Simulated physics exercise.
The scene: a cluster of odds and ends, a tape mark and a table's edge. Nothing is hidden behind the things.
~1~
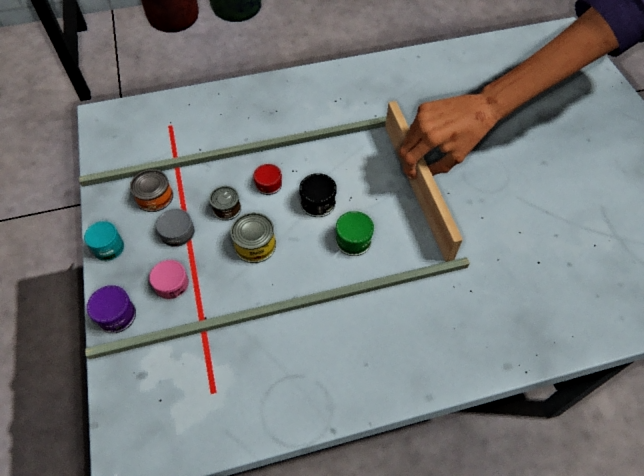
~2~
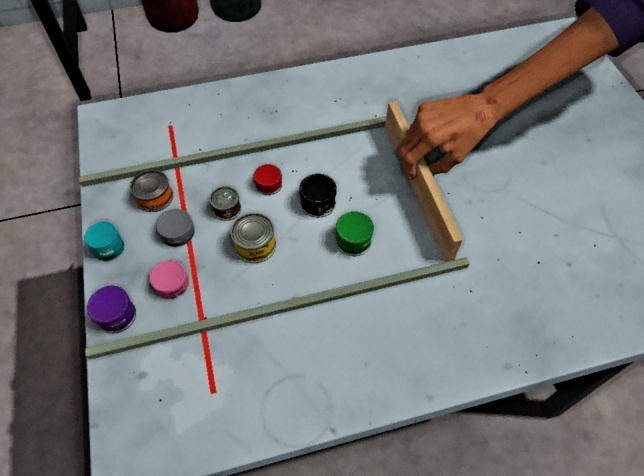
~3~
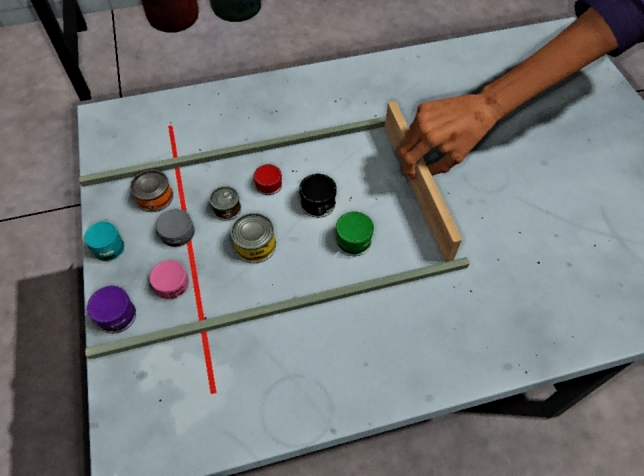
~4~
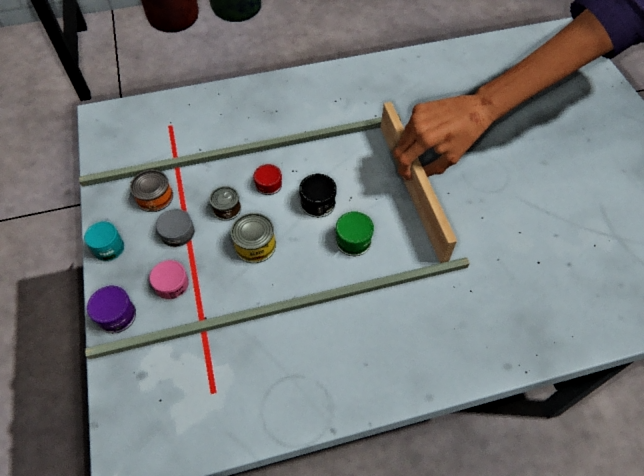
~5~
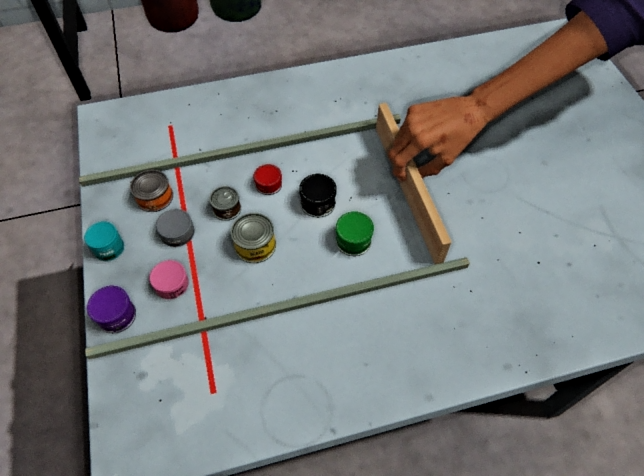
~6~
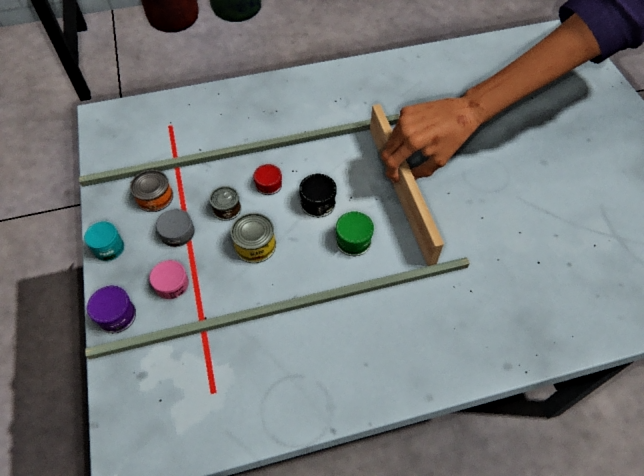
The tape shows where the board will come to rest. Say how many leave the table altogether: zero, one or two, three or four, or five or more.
The number that fall off is zero.
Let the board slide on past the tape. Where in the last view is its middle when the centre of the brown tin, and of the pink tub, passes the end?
About (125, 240), and (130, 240) for the other.
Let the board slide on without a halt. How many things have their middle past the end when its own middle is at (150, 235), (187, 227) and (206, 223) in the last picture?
Place by place, 2, 0 and 0.
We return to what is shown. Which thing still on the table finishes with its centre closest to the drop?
The turquoise tub ends nearest.
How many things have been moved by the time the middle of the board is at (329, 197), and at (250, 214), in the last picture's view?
By then 2, and 5.
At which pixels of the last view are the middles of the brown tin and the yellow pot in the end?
About (142, 212), and the other about (145, 258).
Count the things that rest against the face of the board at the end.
It touches 3.
Soon after, none off yet; turquoise tub at rest near (105, 242); purple tin at rest near (112, 310); orange pot at rest near (152, 191).
In the end, the number that fall off is zero.
